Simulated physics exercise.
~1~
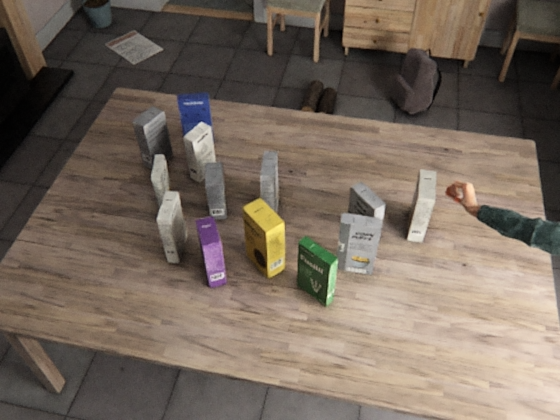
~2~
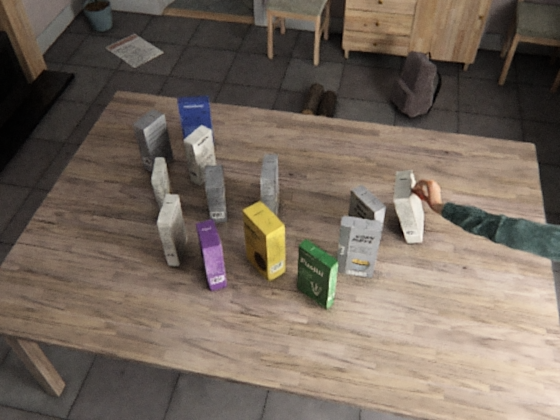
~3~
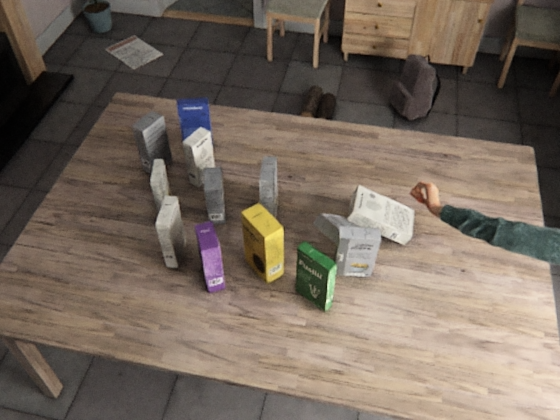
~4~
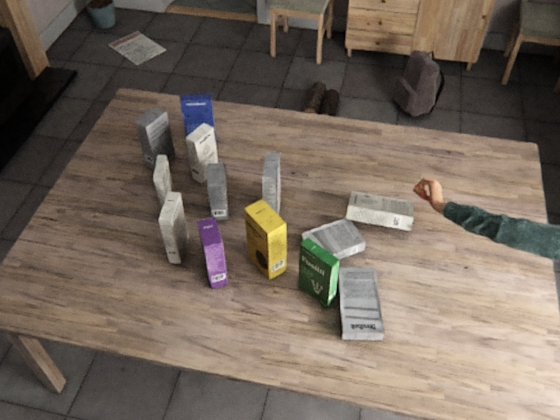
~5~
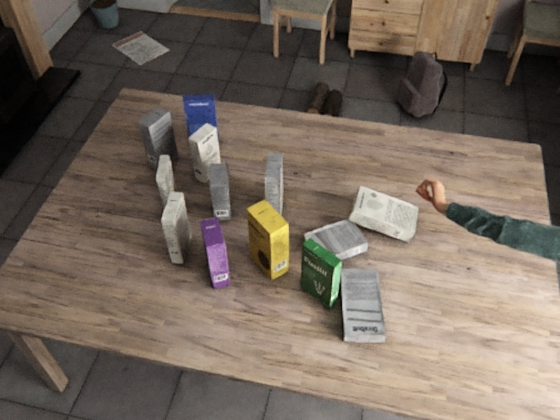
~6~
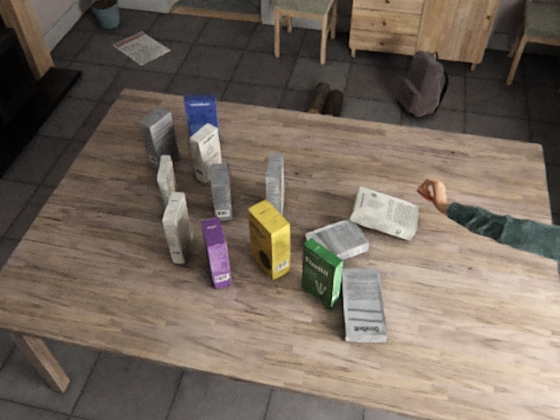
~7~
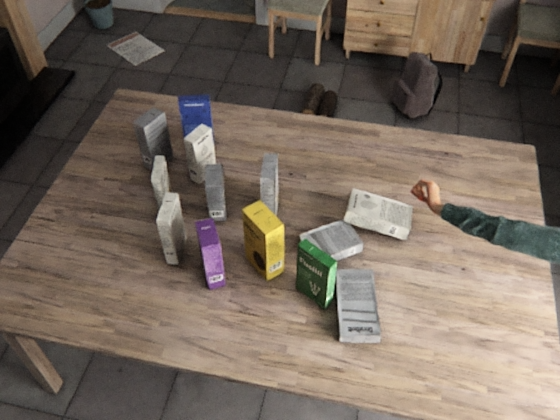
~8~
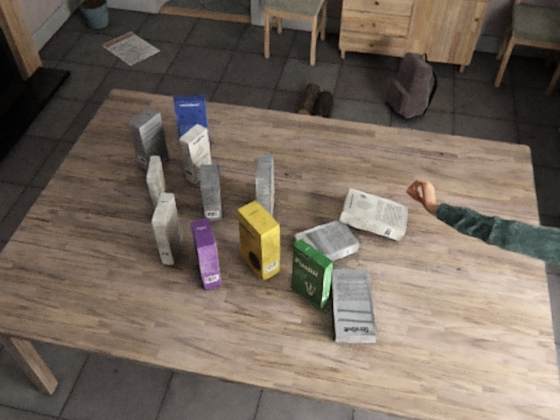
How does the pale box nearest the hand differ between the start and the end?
At the start the pale box stands upright on the table, and by the end it is lying on its side.
